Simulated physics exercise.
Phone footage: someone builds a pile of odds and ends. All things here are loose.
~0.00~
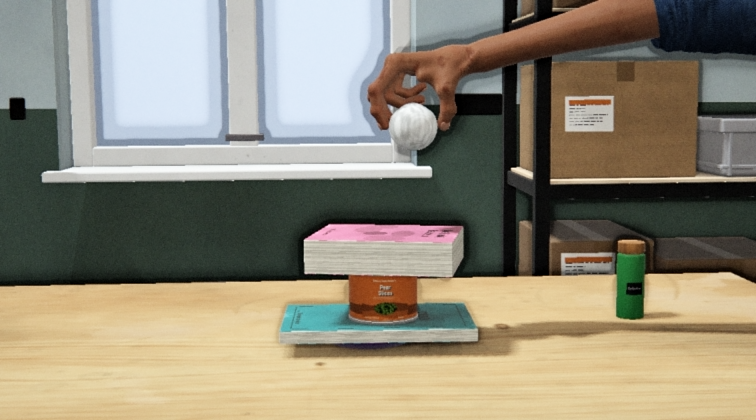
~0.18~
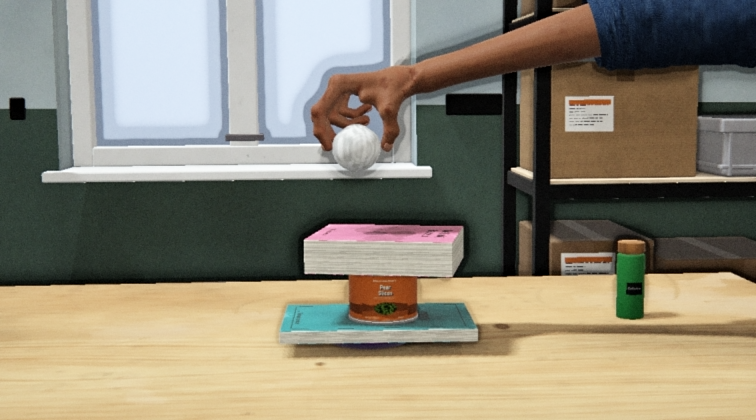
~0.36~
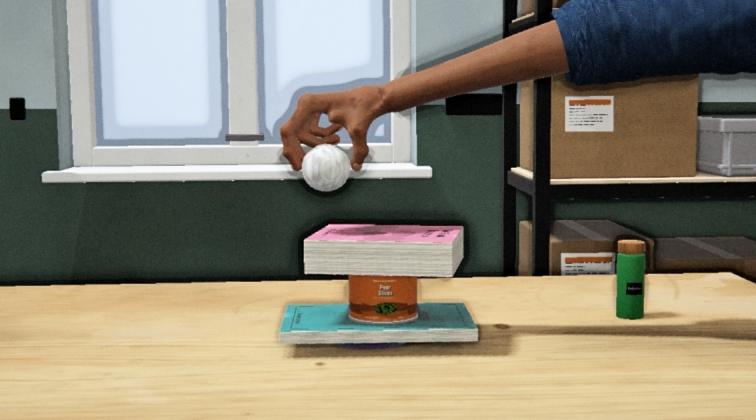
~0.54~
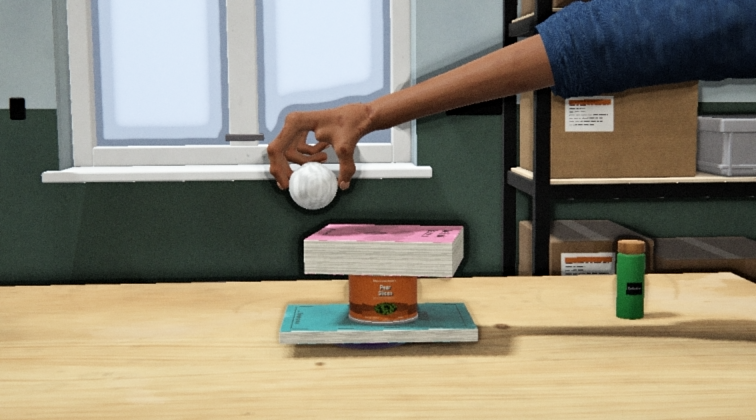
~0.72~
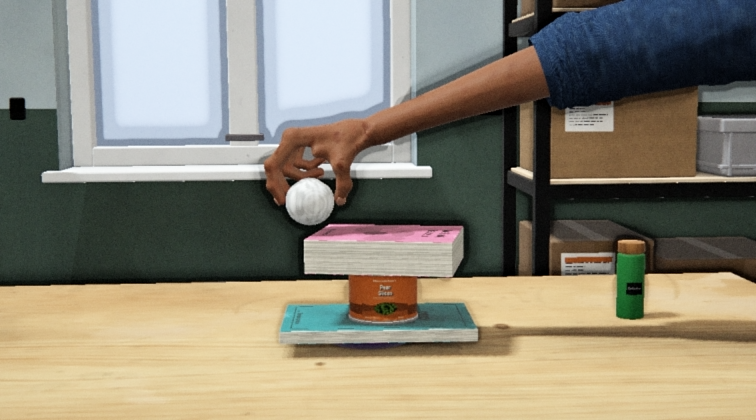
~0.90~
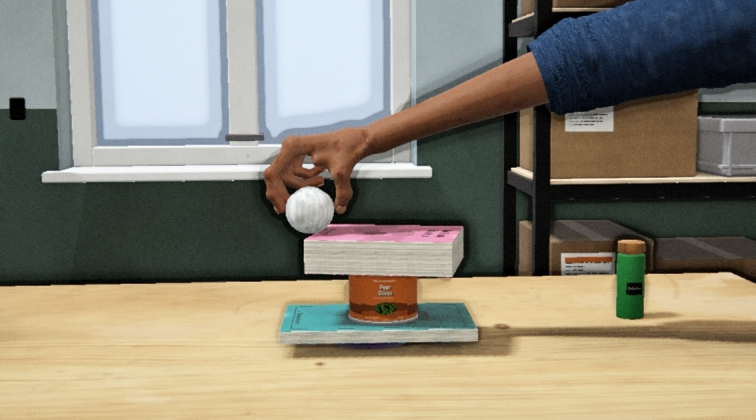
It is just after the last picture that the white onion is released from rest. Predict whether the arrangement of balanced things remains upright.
It tips over.
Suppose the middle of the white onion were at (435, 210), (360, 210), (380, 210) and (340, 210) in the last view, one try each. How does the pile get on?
Result per case: First still standing, second still standing, third still standing, fourth still standing.
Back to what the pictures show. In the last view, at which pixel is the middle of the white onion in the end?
In the final view it sits at roughly (183, 320).
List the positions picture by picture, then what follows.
Still above its spot; white onion (413, 127); orange tub (383, 292), in the first frame.
Still above its spot; white onion (356, 148), in the second frame.
Still above its spot; white onion (326, 167); turquoise book (377, 322), in the third frame.
Still above its spot; white onion (313, 185); pink book (387, 249), in the fourth frame.
Still above its spot; white onion (310, 201); green shaker (631, 279), in the fifth frame.
In place under the hand; white onion (310, 210); orange tub (383, 292), in the sixth frame.
By 1.30 s, white onion now fallen.
By 1.40 s, things are still on the move.
By 1.70 s, nothing new.
When it is over (4.0 s), fallen, white onion; the other 5 as before. End places, in pixels of the last picture, white onion near (183, 320). The pile loses its balance.
